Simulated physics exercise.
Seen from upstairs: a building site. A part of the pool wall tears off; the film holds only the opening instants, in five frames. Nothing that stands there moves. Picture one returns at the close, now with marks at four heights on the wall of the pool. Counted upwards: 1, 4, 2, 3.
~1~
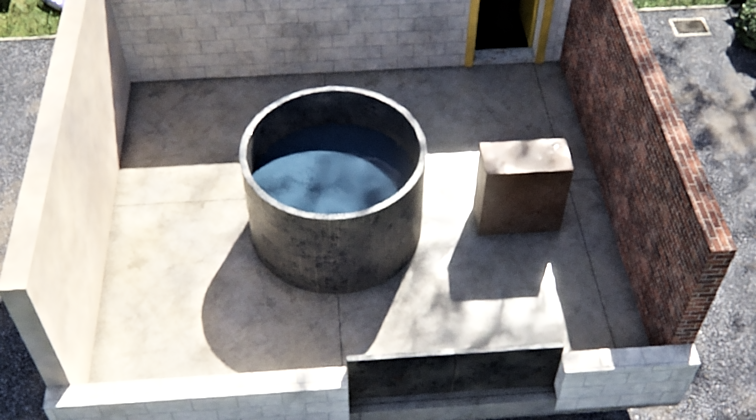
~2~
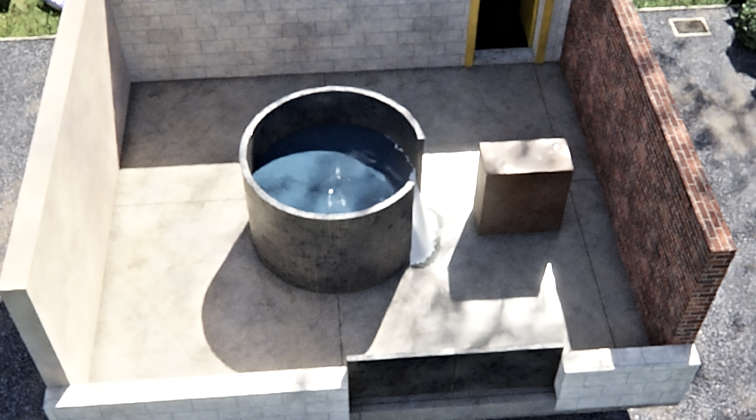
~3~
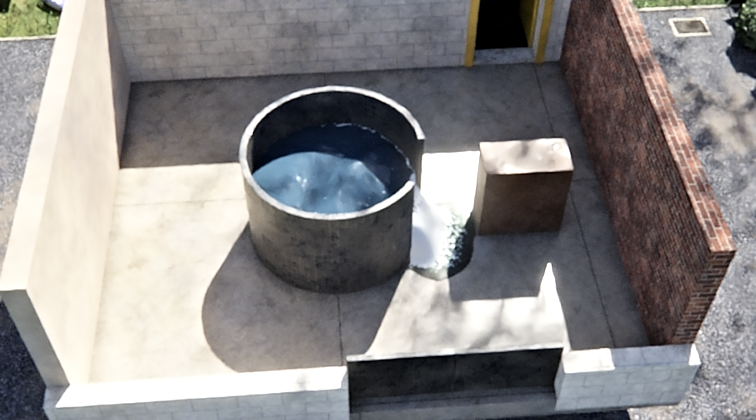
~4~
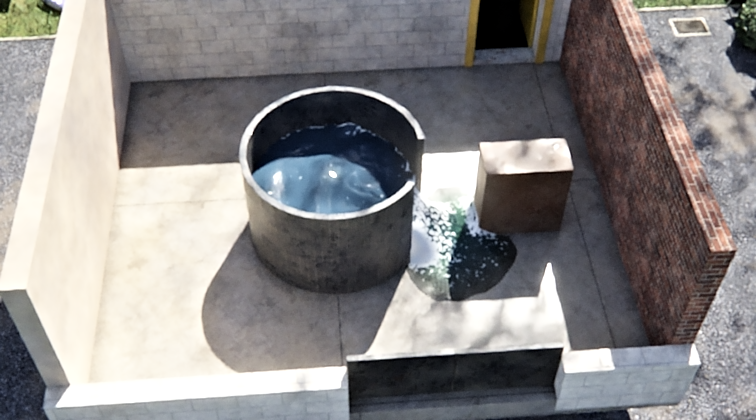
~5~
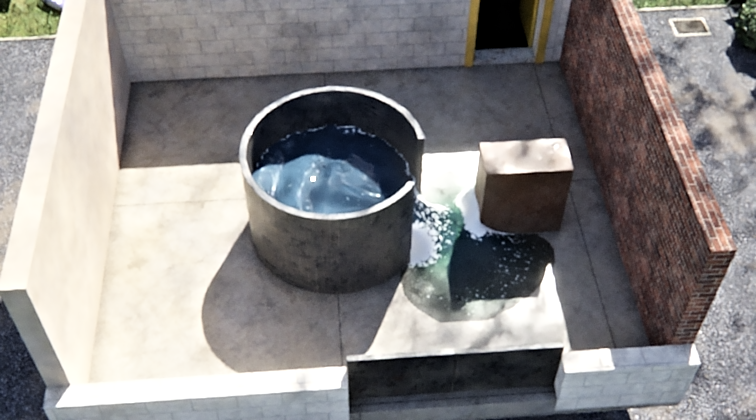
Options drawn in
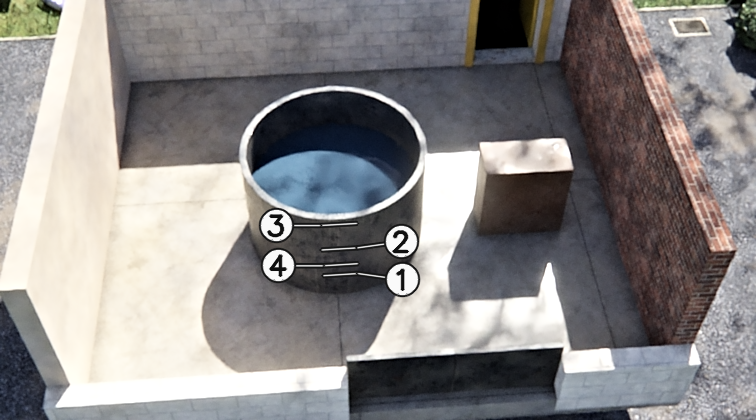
At the start, still water sits in a round, dark tank inside a walled concrete yard, beside a brown block. A gap opens in the tank's right side and water pours out, foaming past the block's base, then spreads into a wider pool across the floor while the tank's surface ripples.
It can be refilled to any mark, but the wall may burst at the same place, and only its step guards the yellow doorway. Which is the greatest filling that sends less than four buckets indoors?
4 will do.
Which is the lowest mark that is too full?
2.
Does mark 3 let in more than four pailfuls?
Yes, that goes wrong.
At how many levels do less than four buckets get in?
Two.
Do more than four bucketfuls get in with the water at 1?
No.
In white, 1 at (340, 274); 2 at (339, 248); 3 at (338, 224); 4 at (340, 264); from the bottom up 1, 4, 2, 3.
For mark 1, nothing gets over.
For mark 2, about 10 bucketfuls get in.
For mark 3, dozens of bucketfuls pour in.
For mark 4, a bucket or two gets in.
